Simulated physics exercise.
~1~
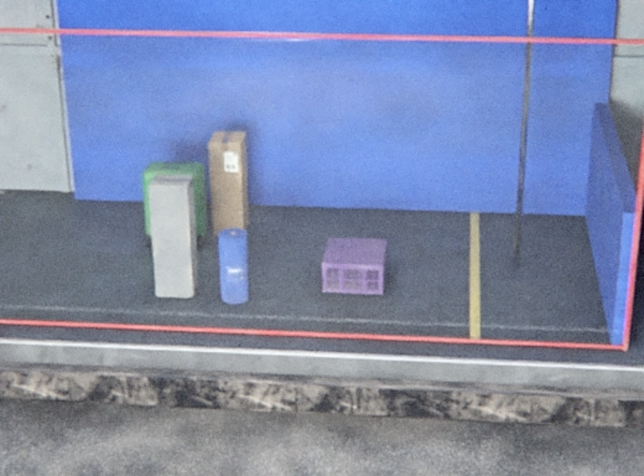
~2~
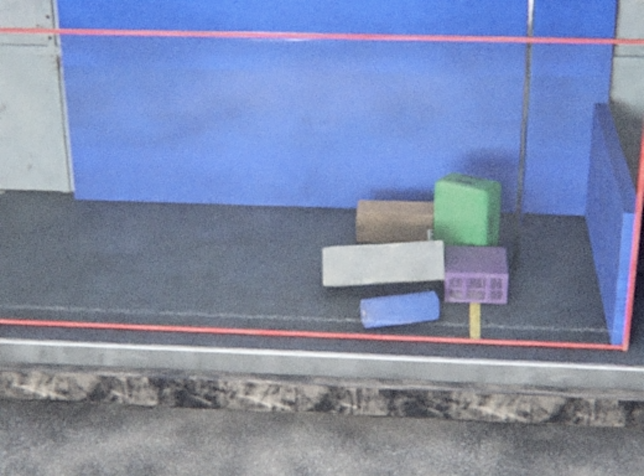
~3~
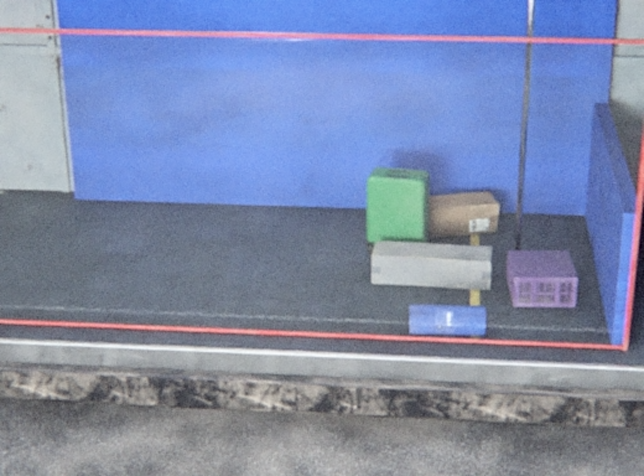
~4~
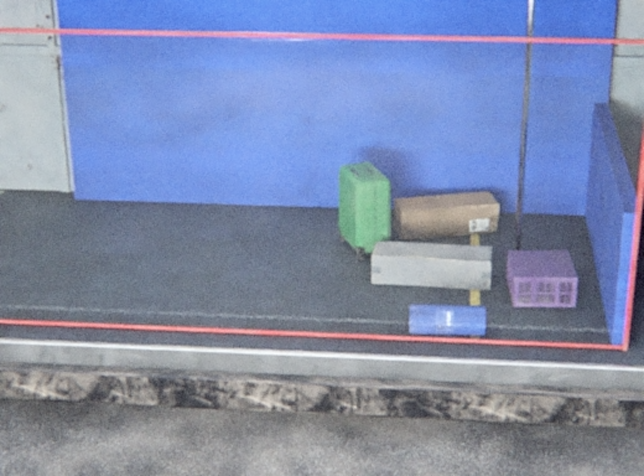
Grey tall box, brown box and blue roll toppling and sliding right with purple crate, which crosses yellow line; green case rolling back left.
